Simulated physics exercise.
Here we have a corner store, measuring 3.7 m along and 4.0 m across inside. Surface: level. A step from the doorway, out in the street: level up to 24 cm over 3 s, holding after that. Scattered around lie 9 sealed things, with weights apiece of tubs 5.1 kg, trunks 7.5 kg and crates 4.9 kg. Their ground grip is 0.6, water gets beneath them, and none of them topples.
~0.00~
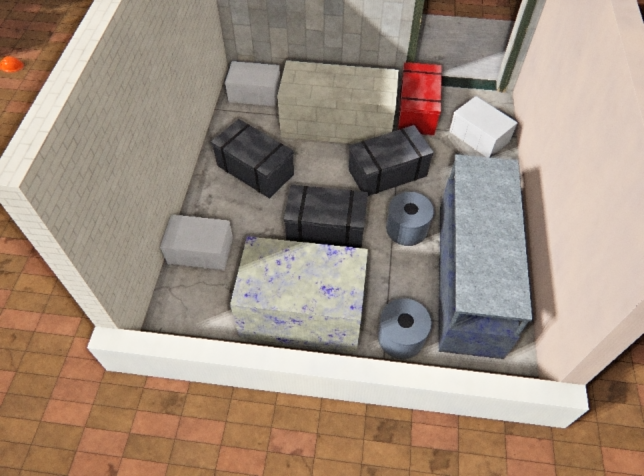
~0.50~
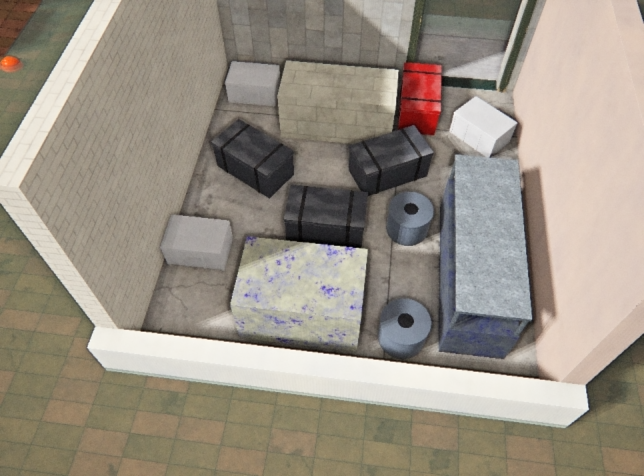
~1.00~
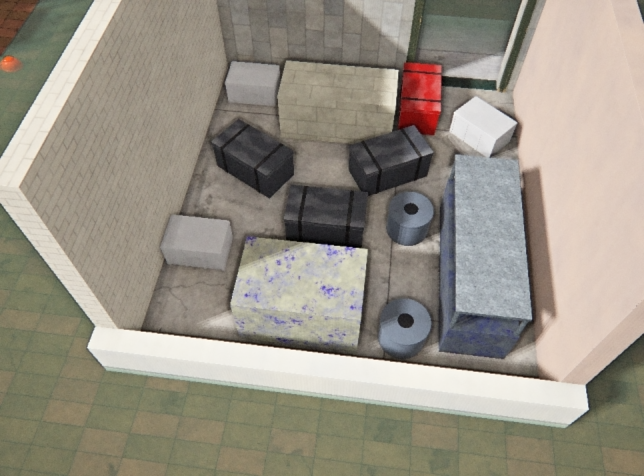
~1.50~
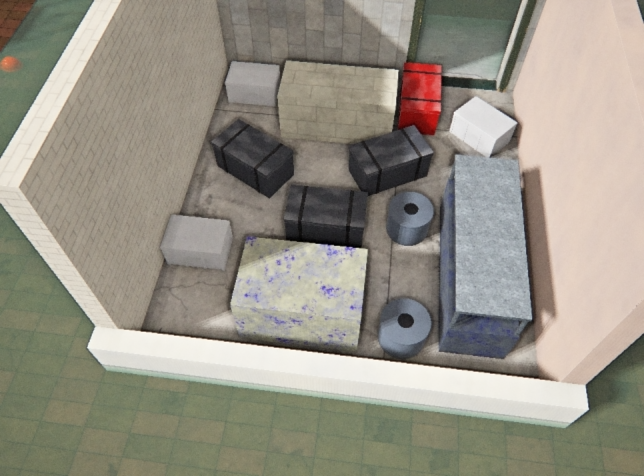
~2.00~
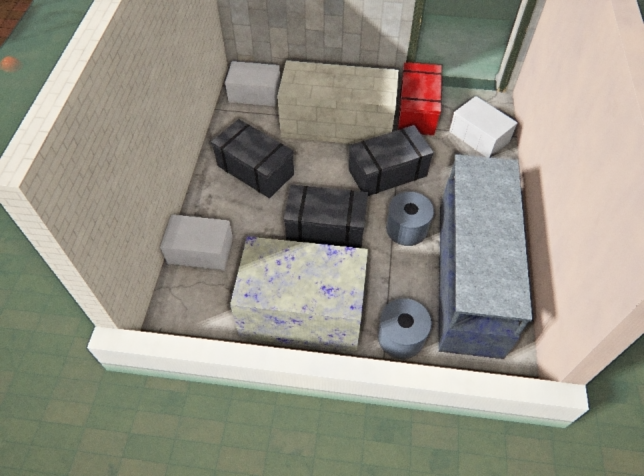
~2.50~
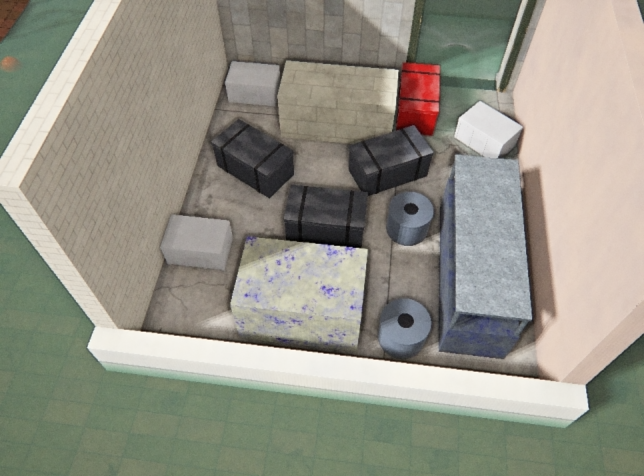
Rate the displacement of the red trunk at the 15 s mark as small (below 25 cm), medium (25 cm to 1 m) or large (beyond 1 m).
Large.
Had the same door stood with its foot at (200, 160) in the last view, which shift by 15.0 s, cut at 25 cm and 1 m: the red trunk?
The red trunk hardly moves at all.
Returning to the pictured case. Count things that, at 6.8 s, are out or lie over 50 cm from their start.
My count gives 5.
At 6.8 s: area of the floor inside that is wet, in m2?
12 m2.
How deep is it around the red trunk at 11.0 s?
Around 13 cm.
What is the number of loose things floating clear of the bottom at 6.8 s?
At that time the total is 7.
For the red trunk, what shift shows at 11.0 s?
Close to 200 cm.
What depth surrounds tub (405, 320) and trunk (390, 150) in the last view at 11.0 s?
Depth approx. 12 cm / 7 cm.
After 3.5 s the red trunk is near (416, 90), 0.1 m from its start, aground; 1 afloat.
After 6.8 s the red trunk is near (354, 239), 2.4 m from its start, afloat; 7 afloat.
After 11.0 s the red trunk is near (343, 218), 2.2 m from its start, afloat; 9 afloat.
After 15.0 s the red trunk is near (277, 153), 2.0 m from its start, afloat; 9 afloat.
